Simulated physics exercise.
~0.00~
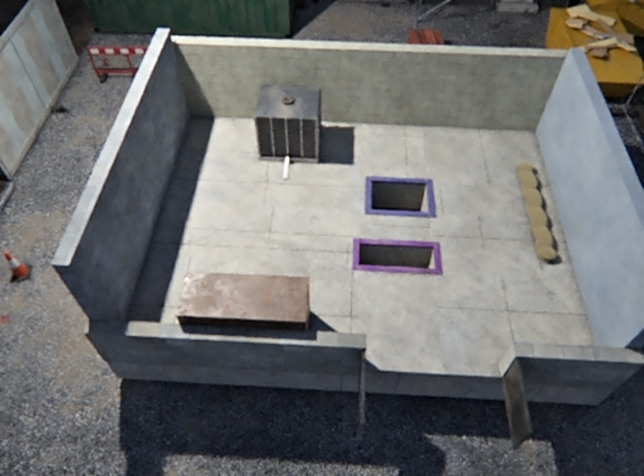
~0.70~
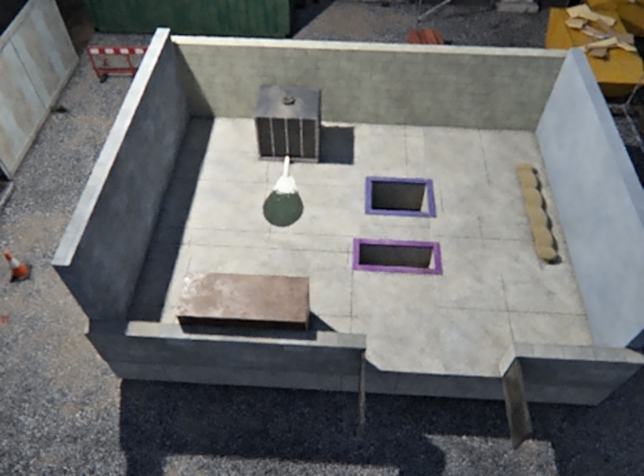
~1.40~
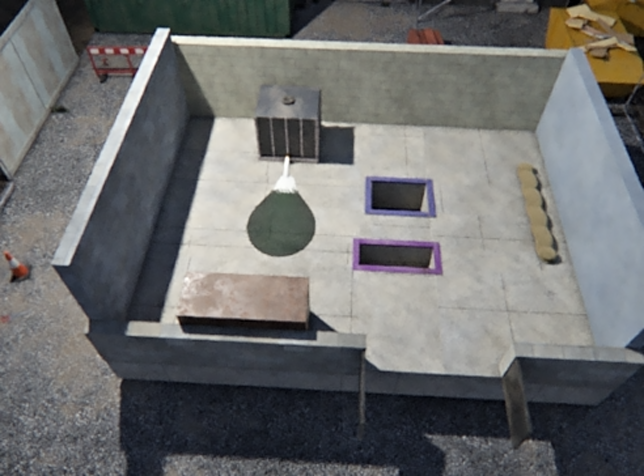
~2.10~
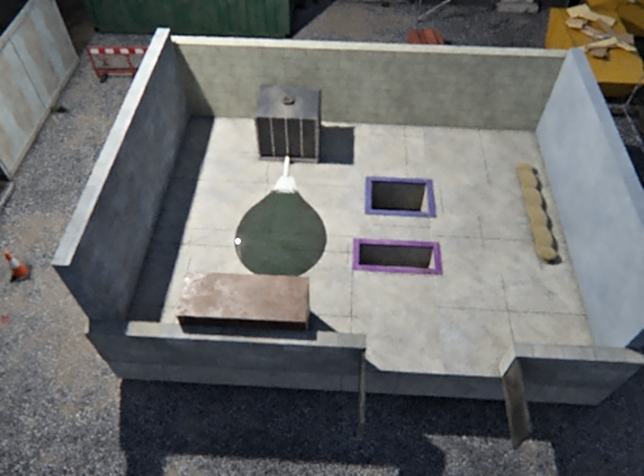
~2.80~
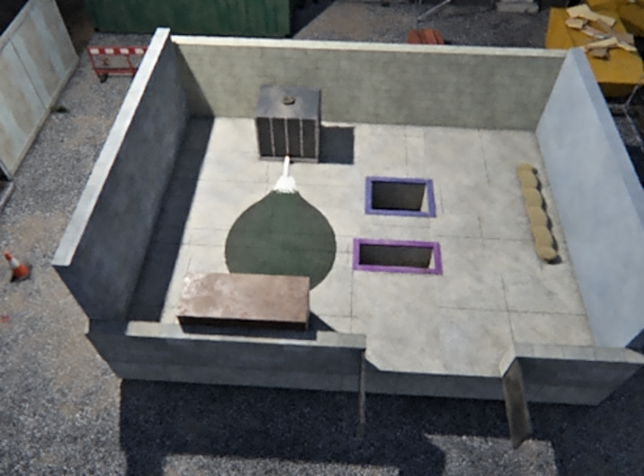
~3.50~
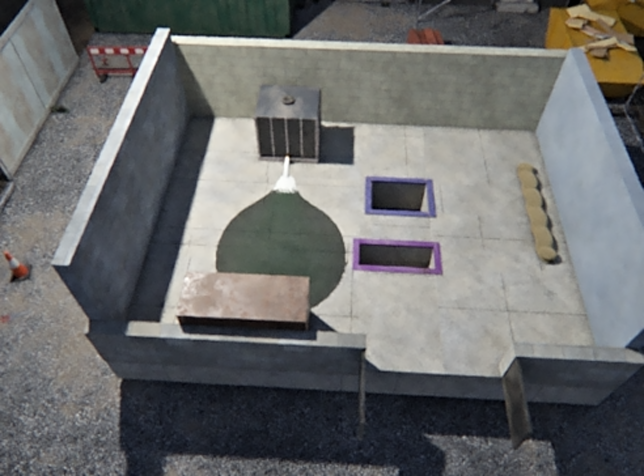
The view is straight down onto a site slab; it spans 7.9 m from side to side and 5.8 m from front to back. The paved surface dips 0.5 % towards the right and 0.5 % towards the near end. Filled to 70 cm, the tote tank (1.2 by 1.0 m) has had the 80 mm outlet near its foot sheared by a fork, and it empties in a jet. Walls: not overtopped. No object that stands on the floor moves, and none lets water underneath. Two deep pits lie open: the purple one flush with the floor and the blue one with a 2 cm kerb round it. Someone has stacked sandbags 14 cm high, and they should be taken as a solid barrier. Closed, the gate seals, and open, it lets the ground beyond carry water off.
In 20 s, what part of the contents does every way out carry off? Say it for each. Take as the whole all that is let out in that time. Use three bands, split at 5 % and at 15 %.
Shares: Gate opening: Between 5 and 15 %; purple pit: From 5 to 15 %; blue pit: Less than 5 %.
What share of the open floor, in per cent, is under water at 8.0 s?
I'd say some 20 in a hundred.
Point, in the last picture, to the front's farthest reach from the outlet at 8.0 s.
In the last view, it's close to (392, 357).
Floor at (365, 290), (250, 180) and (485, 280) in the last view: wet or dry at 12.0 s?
First waterlogged, then untouched, then untouched.
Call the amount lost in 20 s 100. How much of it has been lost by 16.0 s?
By then, roughly 60 per cent.
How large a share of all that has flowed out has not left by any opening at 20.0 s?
Roughly 78 per cent.
After 5.0 s water covers 15 % of the floor and is deepest (3 cm) near (283, 182); gone so far, the gate opening 0 %, the purple pit 0 %, the blue pit 0 %.
After 8.0 s water covers 20 % of the floor and is deepest (3 cm) near (283, 182); gone so far, the gate opening 0 %, the purple pit 1 %, the blue pit 0 %.
After 12.0 s water covers 30 % of the floor and is deepest (3 cm) near (283, 182); gone so far, the gate opening 2 %, the purple pit 3 %, the blue pit 0 %.
After 16.0 s water covers 35 % of the floor and is deepest (3 cm) near (283, 182); gone so far, the gate opening 7 %, the purple pit 6 %, the blue pit 0 %.
After 20.0 s water covers 40 % of the floor and is deepest (3 cm) near (283, 182); gone so far, the gate opening 12 %, the purple pit 9 %, the blue pit 0 %.
